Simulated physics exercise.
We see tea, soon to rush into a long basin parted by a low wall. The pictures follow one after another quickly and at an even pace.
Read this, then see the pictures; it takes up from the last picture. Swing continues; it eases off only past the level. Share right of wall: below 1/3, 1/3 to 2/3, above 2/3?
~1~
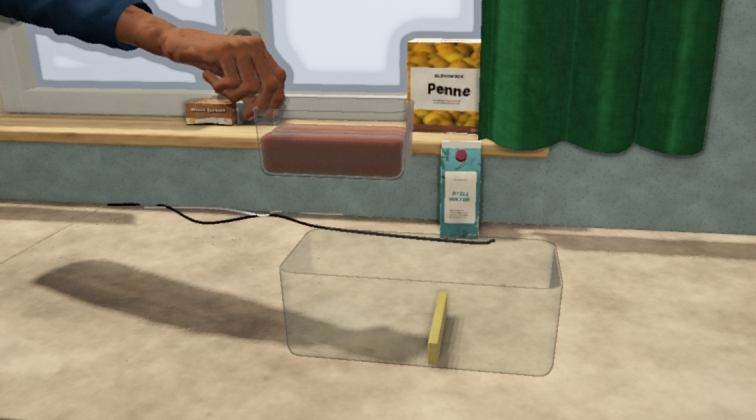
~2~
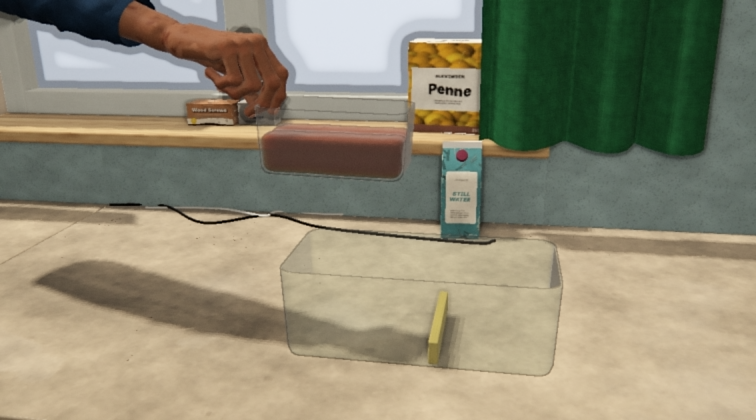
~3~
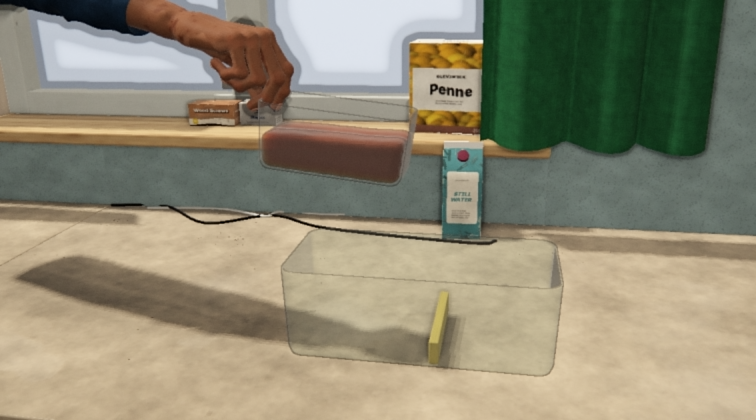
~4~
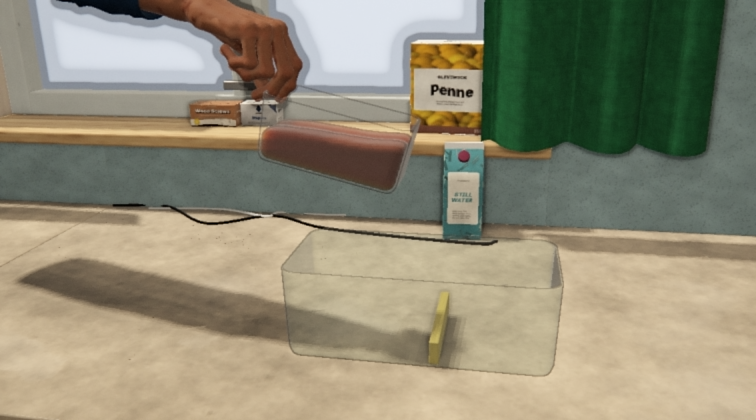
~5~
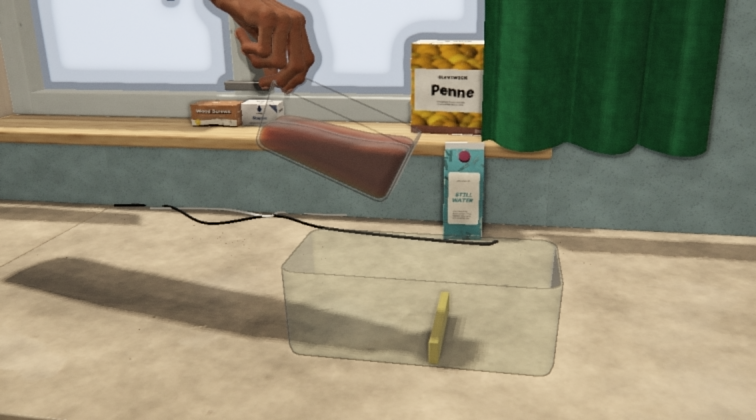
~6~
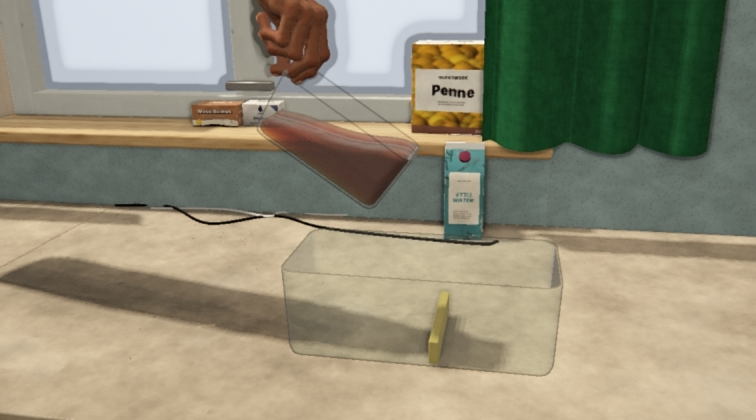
Middling share.
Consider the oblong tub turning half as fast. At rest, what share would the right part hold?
I'd say close to 60 per cent.
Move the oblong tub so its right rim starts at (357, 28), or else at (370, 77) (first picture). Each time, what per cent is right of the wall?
Near 20 in a hundred first, near 25 in a hundred second.
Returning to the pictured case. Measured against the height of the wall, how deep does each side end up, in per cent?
On the left roughly 40, on the right roughly 50.
A moment on, the oblong tub is tipped on its side and 22 per cent is still to pour, 4 is left of the wall and 25 right of it.
Next, the oblong tub is tipped on its side and 5 per cent is still to pour, 32 is left of the wall and 56 right of it.
Then the oblong tub is tipped on its side and 1 per cent is still to pour, 41 is left of the wall and 50 right of it.
Later the oblong tub is tipped on its side and 0 per cent is still to pour, 50 is left of the wall and 47 right of it.
Finally, 51 per cent lies left of the wall, 46 right of it and 3 outside.
